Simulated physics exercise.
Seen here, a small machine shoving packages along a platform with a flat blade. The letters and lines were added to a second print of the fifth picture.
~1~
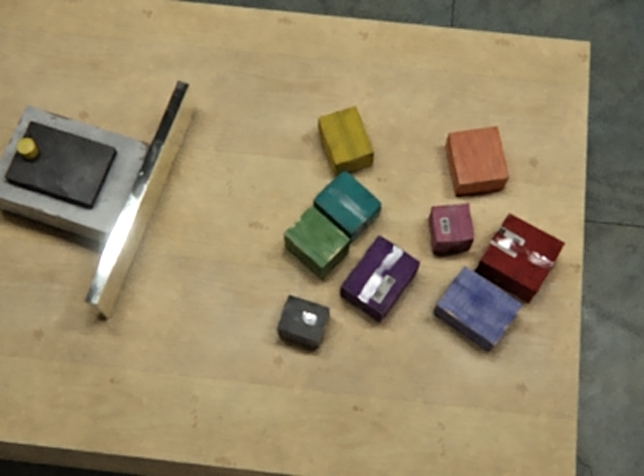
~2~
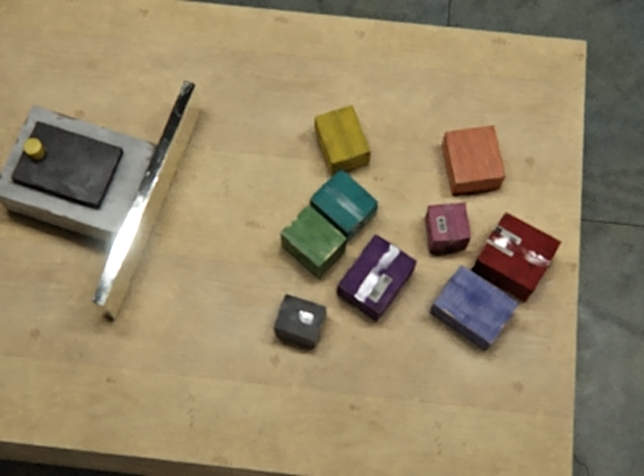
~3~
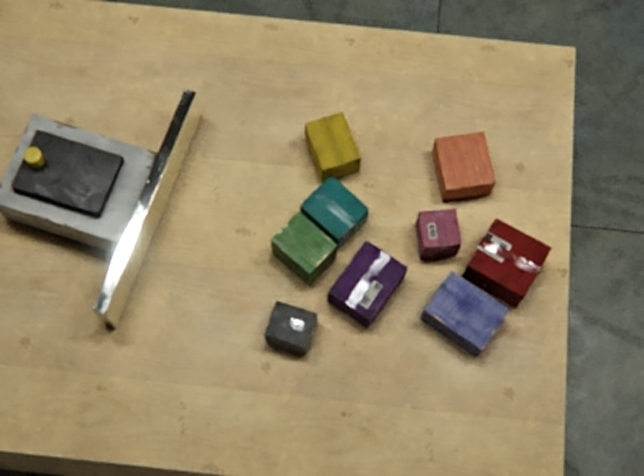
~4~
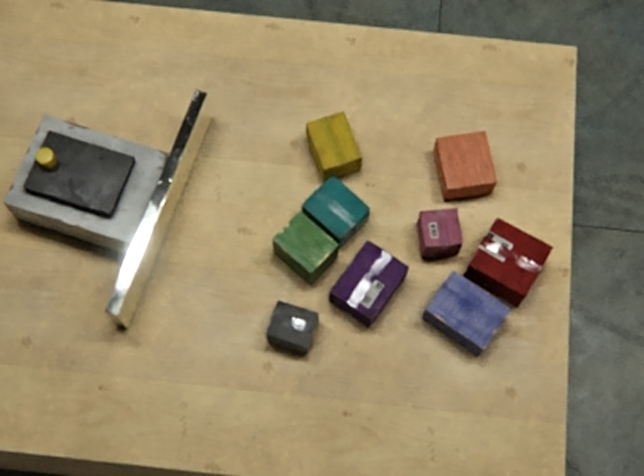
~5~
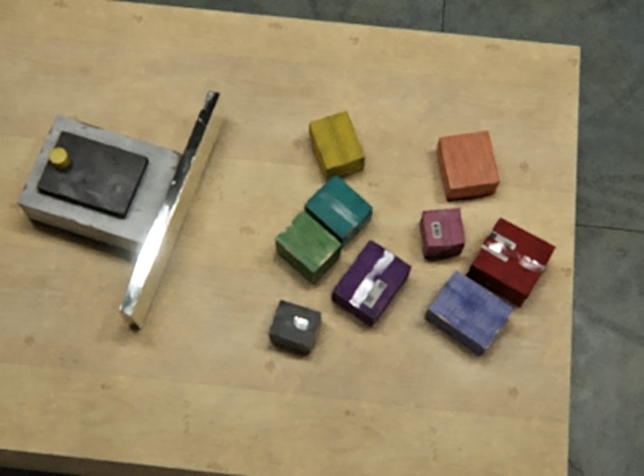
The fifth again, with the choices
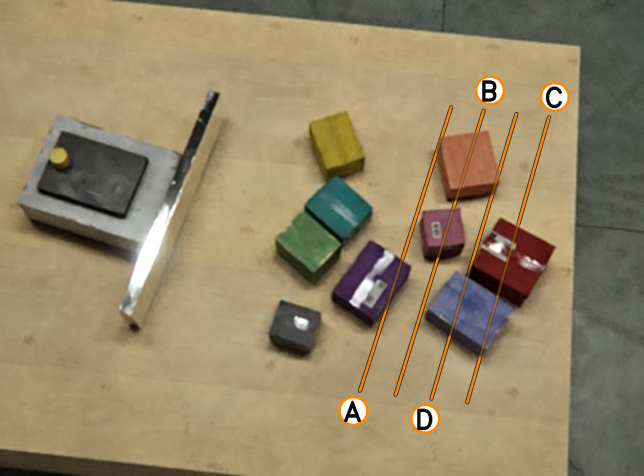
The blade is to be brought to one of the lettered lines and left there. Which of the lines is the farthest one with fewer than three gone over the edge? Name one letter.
Line D.
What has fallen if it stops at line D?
It is the red parcel.
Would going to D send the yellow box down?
No.
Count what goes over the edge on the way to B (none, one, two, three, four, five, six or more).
By then, none.
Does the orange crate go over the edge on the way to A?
By then, no.
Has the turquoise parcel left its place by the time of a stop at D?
Yes.
On the marked copy, A at (408, 242); B at (442, 246); C at (510, 253); D at (476, 249).
With D. Early on, robot (210, 187); yellow box (349, 152); green crate (314, 248).
Further on, robot (320, 198); red parcel (517, 265); blue crate (510, 337).
At the end, robot (404, 207); red parcel over the edge; blue crate (564, 377); one fallen.
As for the rest, A is within the limit but short; B is within the limit but short; C drops four.
